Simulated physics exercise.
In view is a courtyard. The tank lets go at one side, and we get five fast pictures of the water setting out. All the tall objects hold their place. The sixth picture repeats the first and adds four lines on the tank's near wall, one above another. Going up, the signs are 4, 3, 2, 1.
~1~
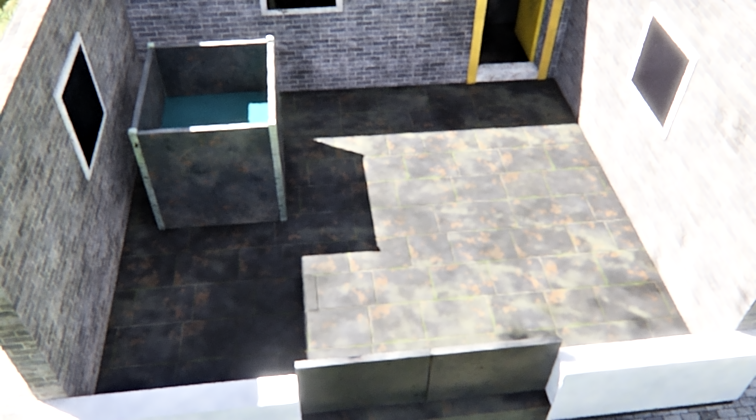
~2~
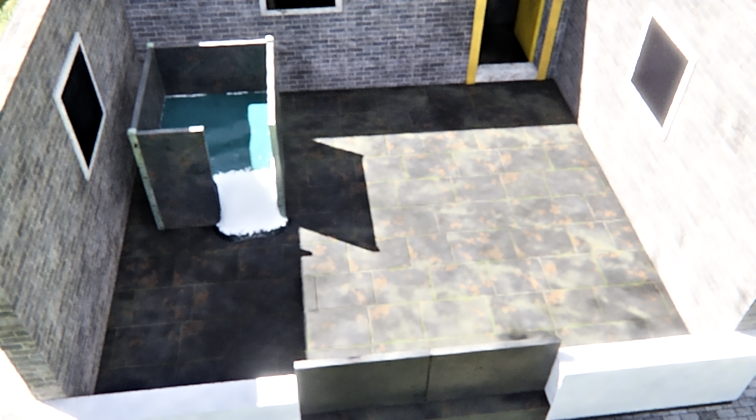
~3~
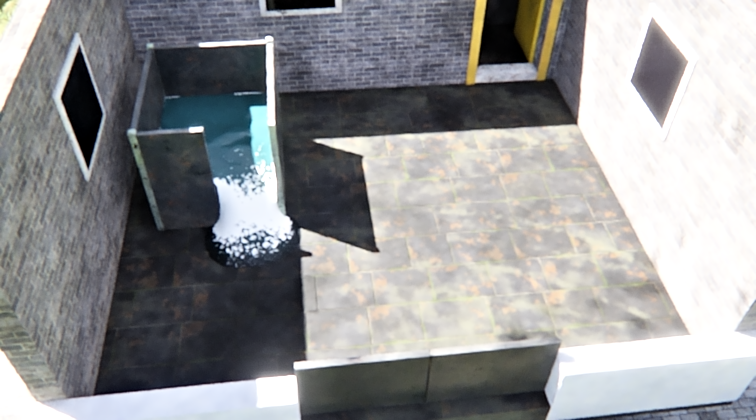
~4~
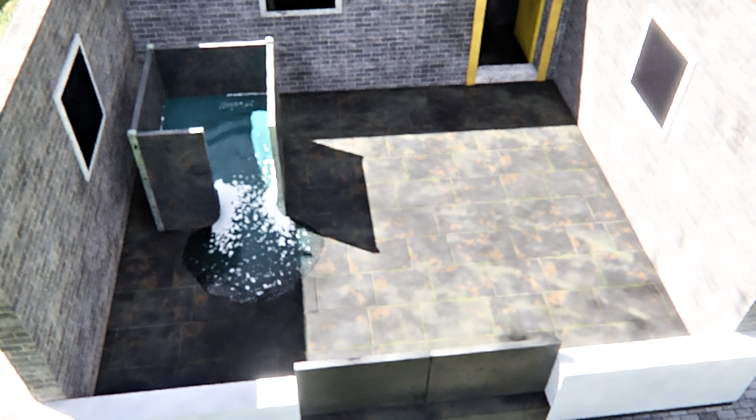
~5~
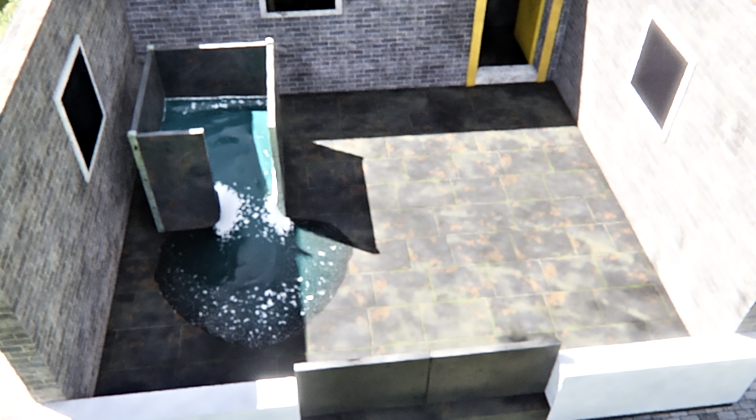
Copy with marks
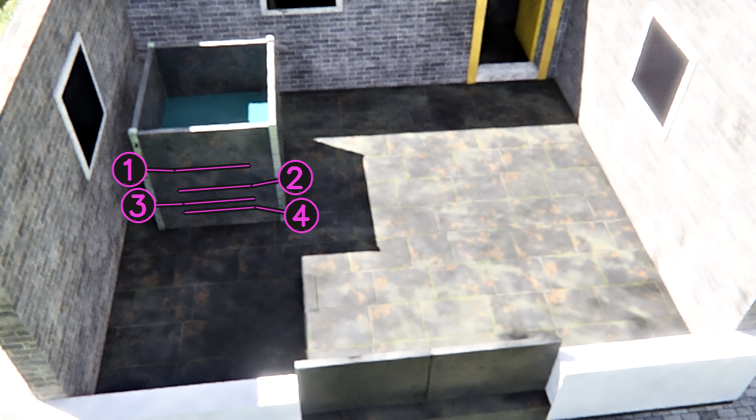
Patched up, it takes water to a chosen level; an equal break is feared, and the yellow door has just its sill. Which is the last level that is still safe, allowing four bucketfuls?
1.
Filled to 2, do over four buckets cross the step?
No.
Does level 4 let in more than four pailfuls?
No.
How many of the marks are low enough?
All of them.
In magenta, 1 at (211, 168); 2 at (215, 188); 3 at (218, 201); 4 at (220, 209); from the bottom up 4, 3, 2, 1.
If 1 is chosen, a bucket or two gets in.
If 2 is chosen, nothing gets over.
If 3 is chosen, nothing gets over.
If 4 is chosen, nothing gets over.
